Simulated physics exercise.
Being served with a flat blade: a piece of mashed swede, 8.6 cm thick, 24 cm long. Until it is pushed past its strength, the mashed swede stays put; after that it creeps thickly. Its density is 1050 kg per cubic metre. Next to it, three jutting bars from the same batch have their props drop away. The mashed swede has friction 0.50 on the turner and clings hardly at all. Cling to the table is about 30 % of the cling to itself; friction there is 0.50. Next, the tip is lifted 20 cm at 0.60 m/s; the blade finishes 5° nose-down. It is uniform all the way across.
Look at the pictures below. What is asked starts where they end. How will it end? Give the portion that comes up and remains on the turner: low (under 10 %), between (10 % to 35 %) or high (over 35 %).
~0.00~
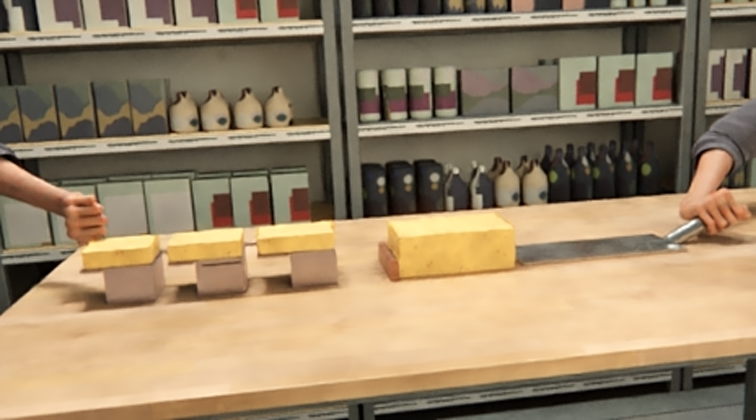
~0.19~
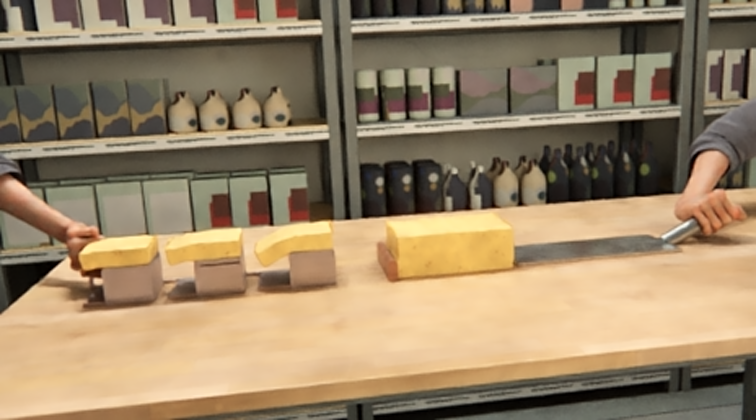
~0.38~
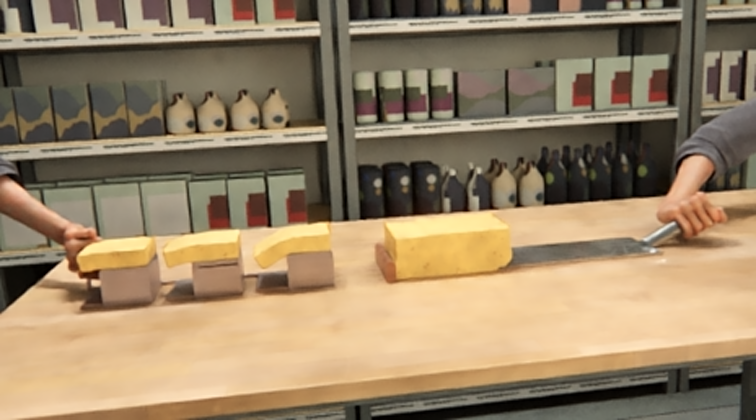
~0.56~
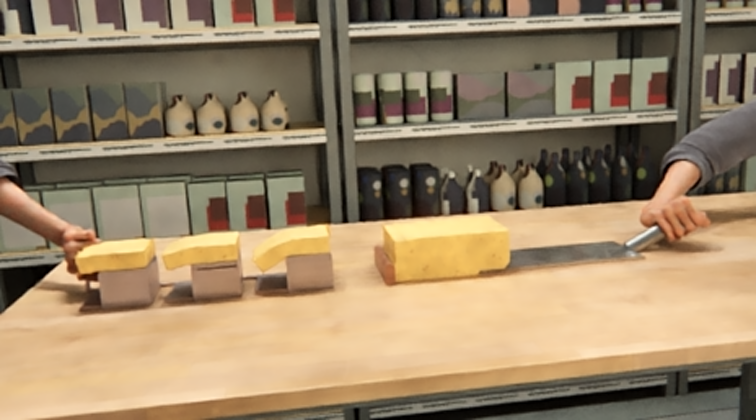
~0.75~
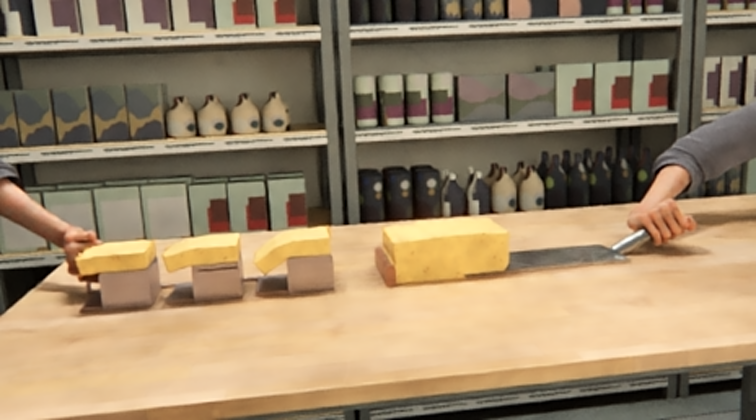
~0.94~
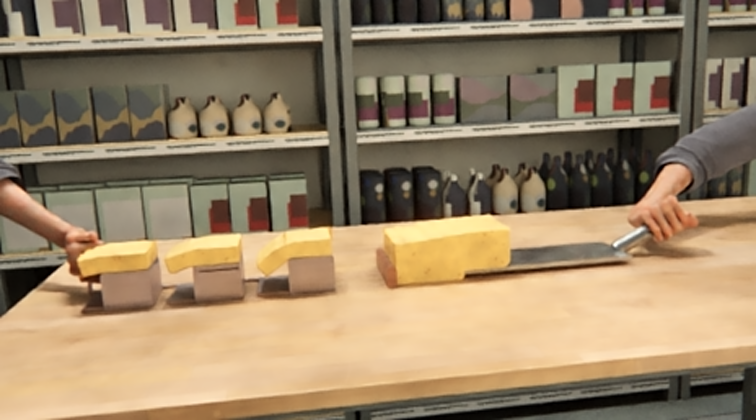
On the turner: Bottom band, under 10 %.
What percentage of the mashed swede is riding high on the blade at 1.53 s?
Share noted: Around 3 %.
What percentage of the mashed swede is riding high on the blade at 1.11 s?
About 30 per cent.
After 1.11 s, the tip is 11 cm up.
After 1.32 s, the tip is 20 cm up and 34 % is riding high on the blade.
After 1.53 s, the tip is 20 cm up and 3 % is riding high on the blade.
After 1.73 s, the tip is 20 cm up and 3 % is riding high on the blade.
After 2.20 s, at the end, the tip is 20 cm up and 3 % is riding high on the blade.
